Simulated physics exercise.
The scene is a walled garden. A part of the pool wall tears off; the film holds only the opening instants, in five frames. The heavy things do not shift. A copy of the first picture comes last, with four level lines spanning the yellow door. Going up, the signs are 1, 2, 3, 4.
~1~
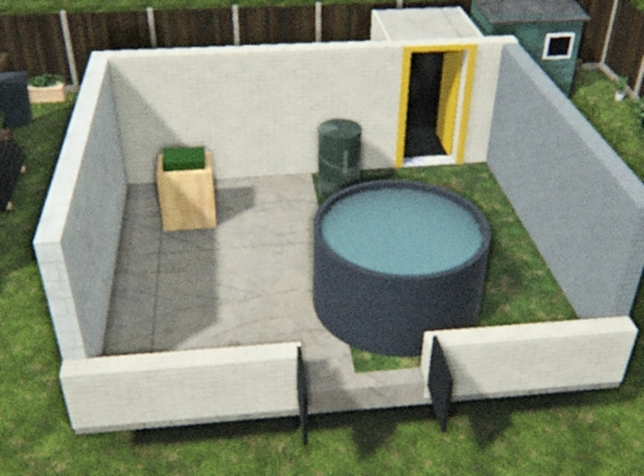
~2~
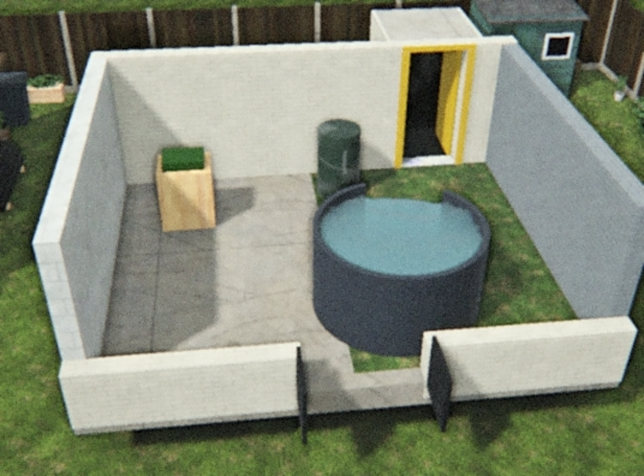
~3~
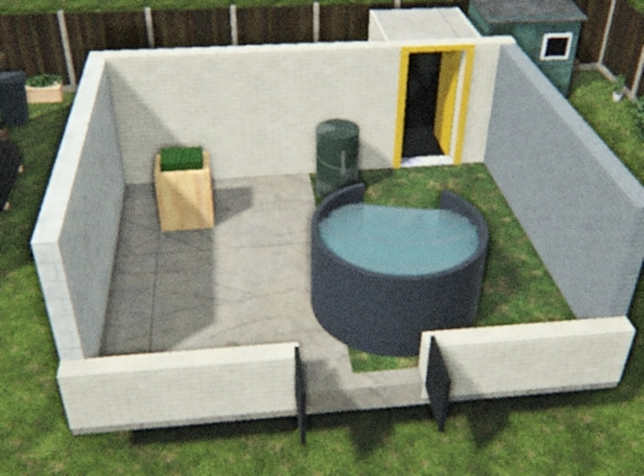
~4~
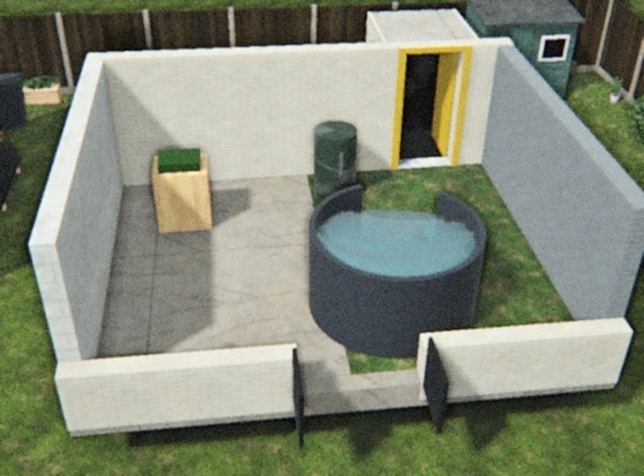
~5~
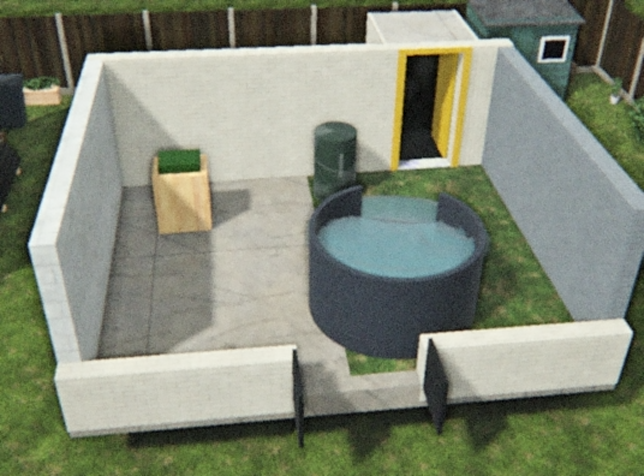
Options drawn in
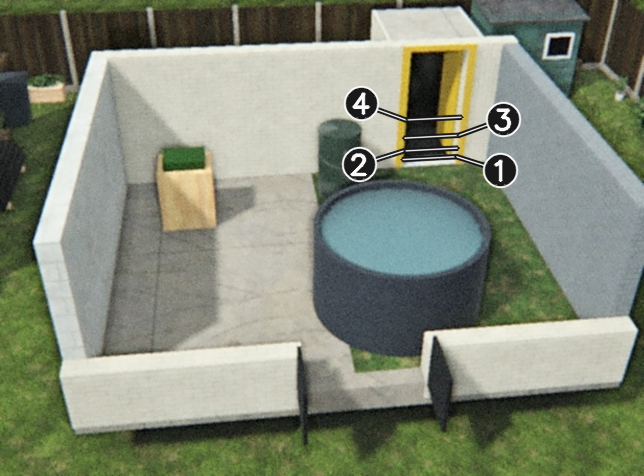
Water in the round, dark pool ripples and drops, spreading out through a gap behind.
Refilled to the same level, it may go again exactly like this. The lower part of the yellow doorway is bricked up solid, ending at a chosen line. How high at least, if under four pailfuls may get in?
Height 3 just does it.
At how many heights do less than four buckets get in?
Two of them.
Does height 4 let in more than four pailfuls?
No, not at all.
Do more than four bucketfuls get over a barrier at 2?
Yes.
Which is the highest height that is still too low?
The answer is 2.
In white, 1 at (429, 158); 2 at (430, 149); 3 at (431, 136); 4 at (433, 118); from the bottom up 1, 2, 3, 4.
Choosing 1, dozens of bucketfuls pour in.
Choosing 2, about 11 bucketfuls get in.
Choosing 3, a splash gets over, under a bucket.
Choosing 4, nothing gets over.
